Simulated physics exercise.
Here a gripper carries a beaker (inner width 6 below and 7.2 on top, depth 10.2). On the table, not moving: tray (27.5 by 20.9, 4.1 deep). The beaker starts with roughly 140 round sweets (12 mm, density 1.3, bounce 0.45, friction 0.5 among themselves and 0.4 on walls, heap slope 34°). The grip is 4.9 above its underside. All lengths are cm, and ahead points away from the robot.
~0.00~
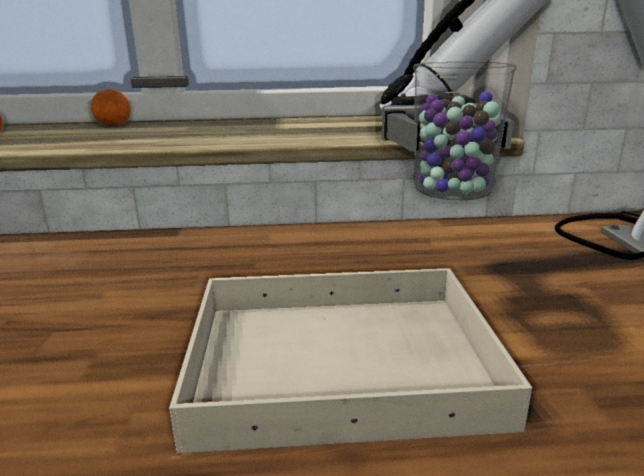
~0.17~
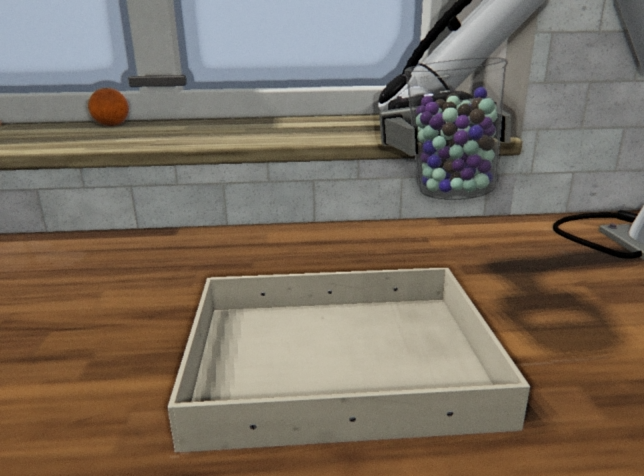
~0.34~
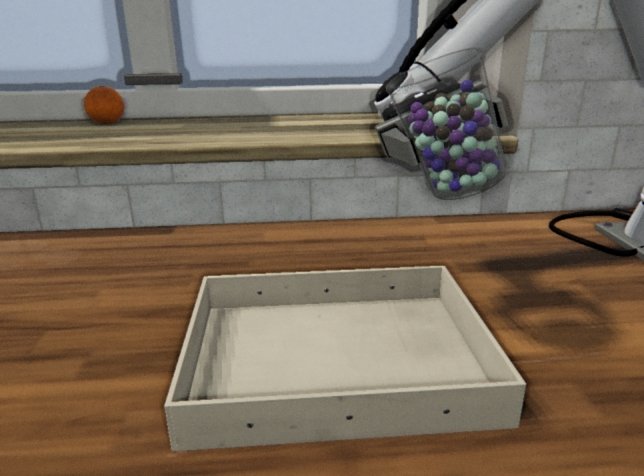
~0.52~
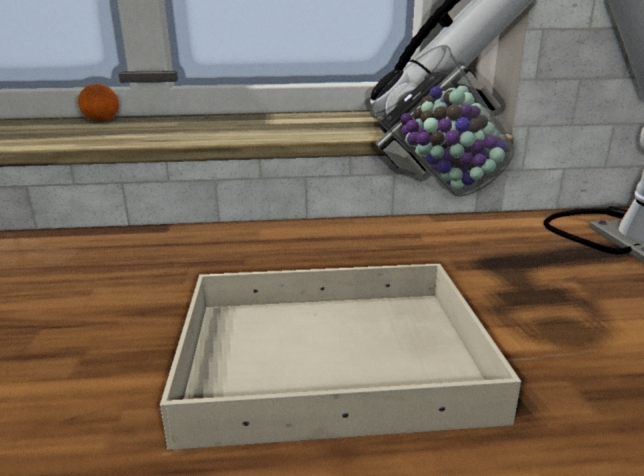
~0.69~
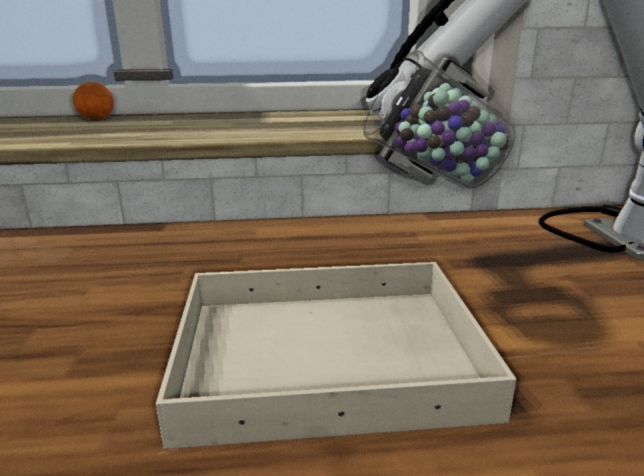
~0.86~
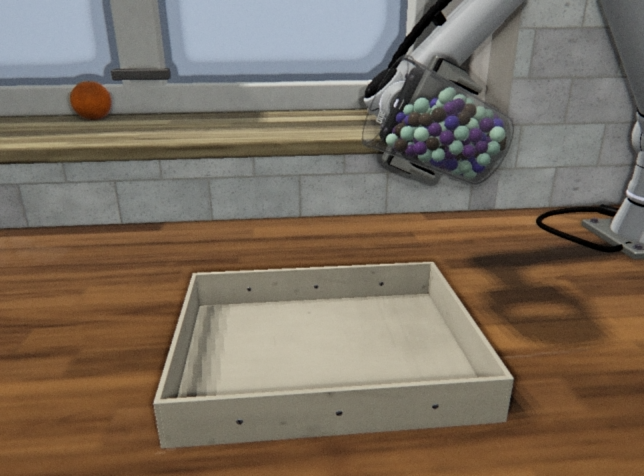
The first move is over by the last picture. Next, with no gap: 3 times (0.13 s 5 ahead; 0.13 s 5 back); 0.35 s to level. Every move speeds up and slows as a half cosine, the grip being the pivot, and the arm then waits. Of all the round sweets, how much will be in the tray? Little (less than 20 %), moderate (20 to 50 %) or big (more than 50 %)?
Answer: Moderate; 20 to 50 % of the round sweets finish in the tray.
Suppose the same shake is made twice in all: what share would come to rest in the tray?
In that case some 30 per cent.
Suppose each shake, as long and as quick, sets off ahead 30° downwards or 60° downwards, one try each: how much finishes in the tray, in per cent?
Some 10 and 0 per cent.
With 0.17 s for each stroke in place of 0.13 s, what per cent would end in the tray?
In that case some 20 per cent.
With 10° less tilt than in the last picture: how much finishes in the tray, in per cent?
Some 20 per cent.
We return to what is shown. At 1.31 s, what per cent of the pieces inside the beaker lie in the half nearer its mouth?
Some 60 per cent.
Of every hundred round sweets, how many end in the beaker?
Some 65 per cent.
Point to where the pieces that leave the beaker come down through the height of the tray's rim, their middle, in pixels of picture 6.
Around (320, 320).
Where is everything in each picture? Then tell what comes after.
The first frame shows beaker middle at (458, 132), level; upper third of the load around (458, 117), from x 425 to 495, top at y 100; 137 in the beaker.
The second frame shows beaker middle at (456, 131), tilted 6° forward; upper third of the load around (463, 116), from x 420 to 490, top at y 95.
The third frame shows beaker middle at (452, 129), tilted 22° forward; upper third of the load around (456, 116), from x 415 to 495, top at y 85.
The fourth frame shows beaker middle at (446, 128), tilted 43° forward; upper third of the load around (451, 114), from x 405 to 500, top at y 95.
The fifth frame shows beaker middle at (442, 127), tilted 59° forward; upper third of the load around (445, 114), from x 400 to 500, top at y 90.
The sixth frame shows beaker middle at (439, 127), tilted 65° forward; upper third of the load around (446, 116), from x 390 to 495, top at y 95; 137 in the beaker.
By 1.31 s, tilted 65° forward, highest piece 24 above the table; 109 in the beaker, 25 in the tray, 3 in flight or on a rim.
By 1.76 s, tilted 47° forward, highest piece 25 above the table; 86 in the beaker, 48 in the tray, 1 on the table or floor, 2 in flight or on a rim.
By 2.19 s, level, highest piece 25 above the table; 86 in the beaker, 50 in the tray, 1 on the table or floor.
By 3.24 s, level, highest piece 25 above the table; 86 in the beaker, 50 in the tray, 1 on the table or floor.
Final count, 86 in the beaker, 50 in the tray, 1 on the table or floor. That is 36 % in the tray.
